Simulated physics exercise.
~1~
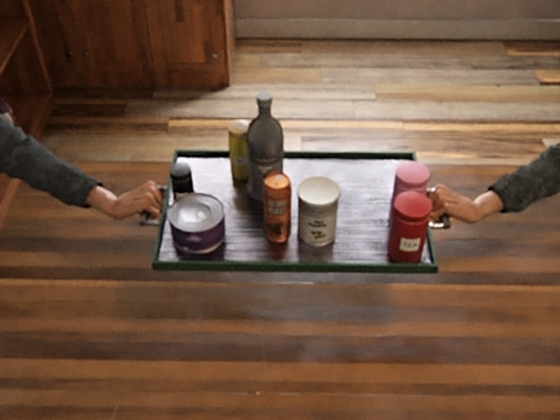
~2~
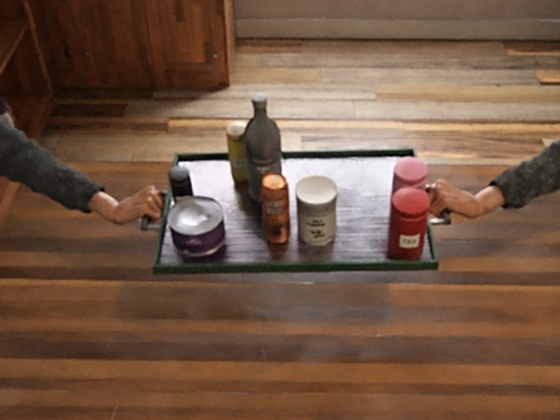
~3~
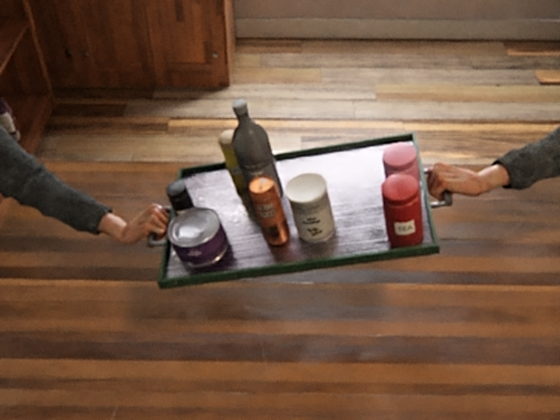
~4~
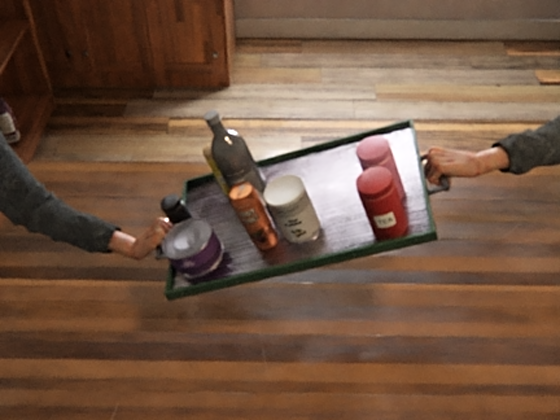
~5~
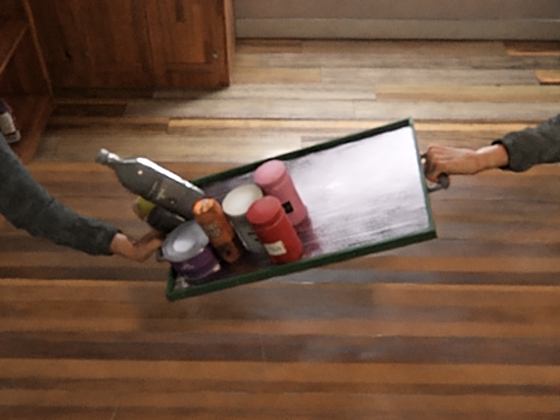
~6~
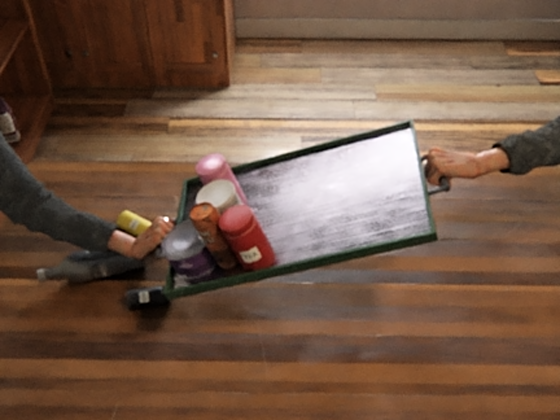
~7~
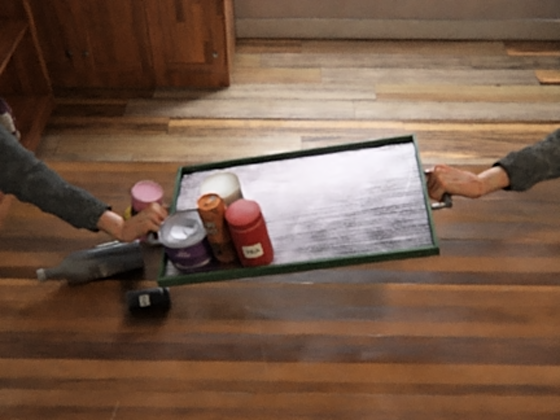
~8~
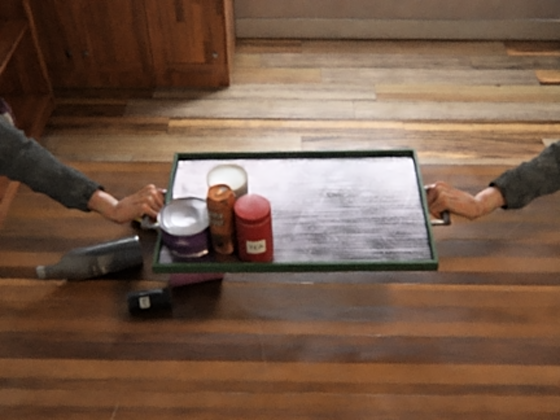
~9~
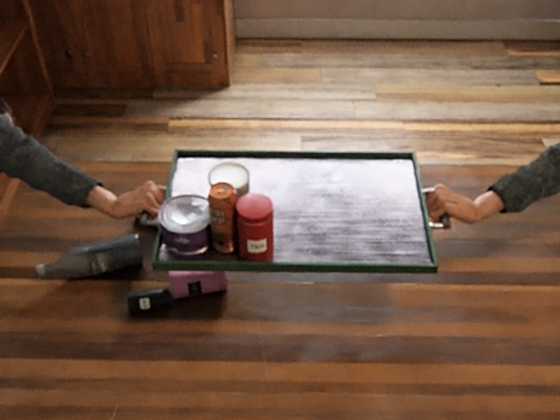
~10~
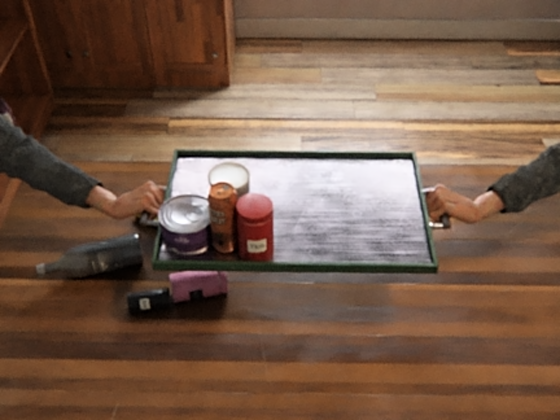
At the start, two hands hold a green-rimmed tray level above a wooden floor, with bottles, jars, tins and a purple tub standing on it. The hands tilt the tray down to the left, and the grey bottle and the pink and red jars slide toward the lowered end. The grey bottle, the yellow shaker and the black shaker go over the left edge, and the pink jar follows as the tray starts back toward level. At the end, the tray is level, with the purple tub, orange can, white tin and red jar upright, bunched at its left end, while the grey bottle, black shaker and pink jar lie below.
